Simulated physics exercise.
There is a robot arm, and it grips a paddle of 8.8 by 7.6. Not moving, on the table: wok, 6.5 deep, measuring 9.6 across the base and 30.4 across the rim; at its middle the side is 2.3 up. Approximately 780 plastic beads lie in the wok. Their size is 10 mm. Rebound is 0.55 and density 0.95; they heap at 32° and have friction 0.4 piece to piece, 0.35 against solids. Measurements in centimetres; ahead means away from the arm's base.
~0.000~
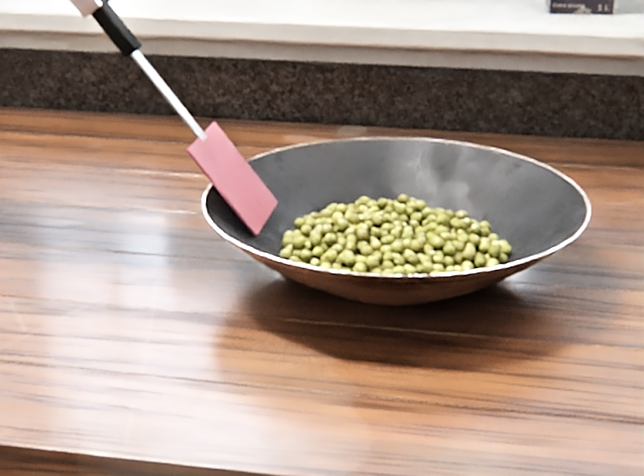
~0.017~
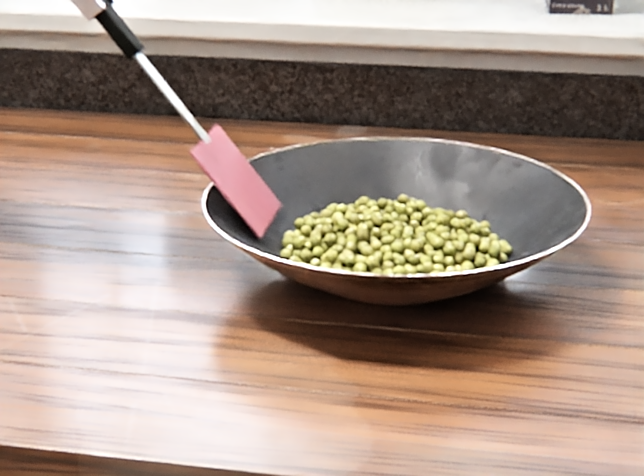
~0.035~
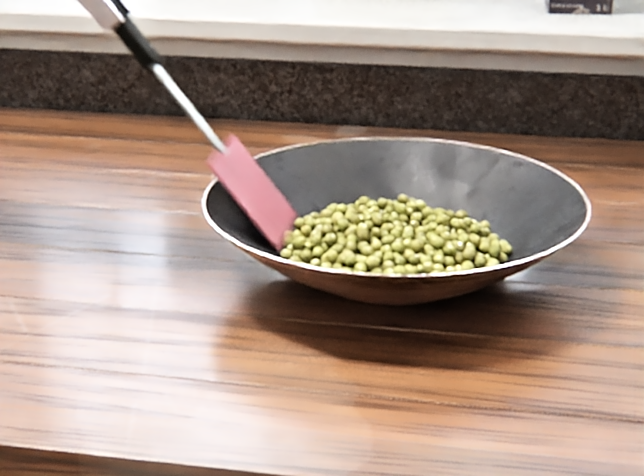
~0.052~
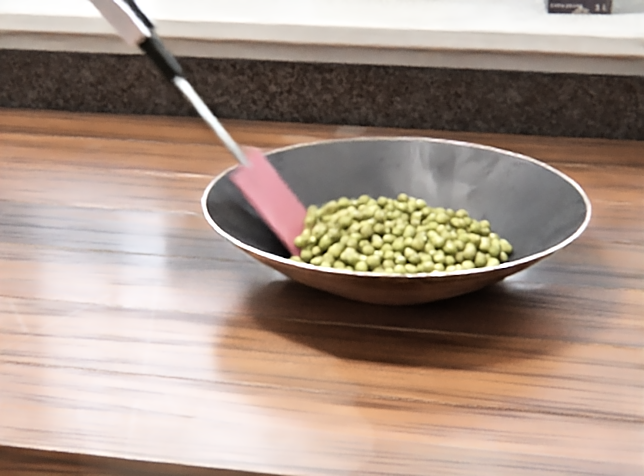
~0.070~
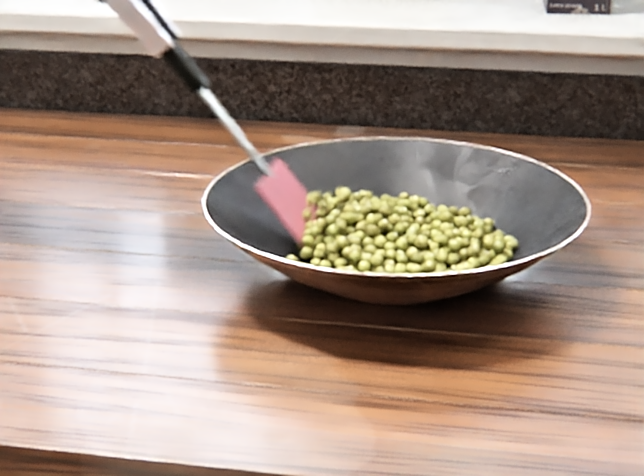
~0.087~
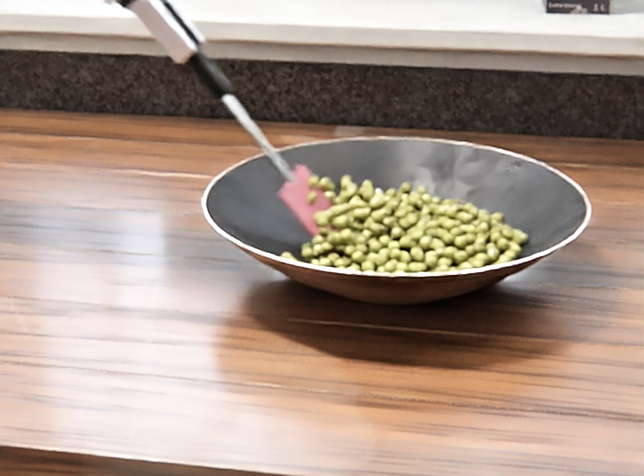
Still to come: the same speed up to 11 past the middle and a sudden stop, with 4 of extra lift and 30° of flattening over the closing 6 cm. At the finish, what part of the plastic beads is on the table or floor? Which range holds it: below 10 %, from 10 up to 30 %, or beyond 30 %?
The range beyond 30 %.
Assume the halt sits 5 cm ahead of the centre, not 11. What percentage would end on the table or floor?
Then about 5 per cent.
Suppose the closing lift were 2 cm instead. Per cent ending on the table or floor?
It comes to around 40 percent.
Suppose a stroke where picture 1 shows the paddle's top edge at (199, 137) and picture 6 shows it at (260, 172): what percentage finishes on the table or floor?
Close to 25 in a hundred.
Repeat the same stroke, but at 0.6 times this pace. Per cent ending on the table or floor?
Near 20 in a hundred.
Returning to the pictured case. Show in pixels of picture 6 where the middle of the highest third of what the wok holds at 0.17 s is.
Roughly pixel (484, 211).
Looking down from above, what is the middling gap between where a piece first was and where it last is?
The value is roughly 7 cm.
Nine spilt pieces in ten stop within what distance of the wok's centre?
That works out to near 80 cm.
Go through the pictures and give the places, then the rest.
The first picture shows paddle top edge at (201, 136), sloping 52°; upper third of the load around (398, 236), from x 285 to 505, top at y 200; 775 in the wok.
The second picture shows paddle top edge at (204, 138), sloping 52°; upper third of the load around (398, 236), from x 285 to 505, top at y 200.
The third picture shows paddle top edge at (221, 149), sloping 52°; upper third of the load around (398, 236), from x 285 to 505, top at y 200.
The fourth picture shows paddle top edge at (244, 163), sloping 52°; upper third of the load around (390, 236), from x 295 to 505, top at y 200.
The fifth picture shows paddle top edge at (268, 173), sloping 52°; upper third of the load around (390, 231), from x 290 to 510, top at y 195.
The sixth picture shows paddle top edge at (291, 179), sloping 52°; upper third of the load around (395, 226), from x 285 to 520, top at y 180; 775 in the wok.
After 0.13 s, sloping 52°, highest piece 10 above the table; 775 in the wok.
After 0.17 s, sloping 45°, highest piece 11 above the table; 775 in the wok.
After 0.39 s, sloping 22°, highest piece 16 above the table; 480 in the wok, 112 on the table or floor, 183 on the blade or in flight.
After 1.44 s, sloping 22°, highest piece 7 above the table; 480 in the wok, 295 on the table or floor.
At rest, 480 in the wok, 295 on the table or floor. That is 38 % on the table or floor.
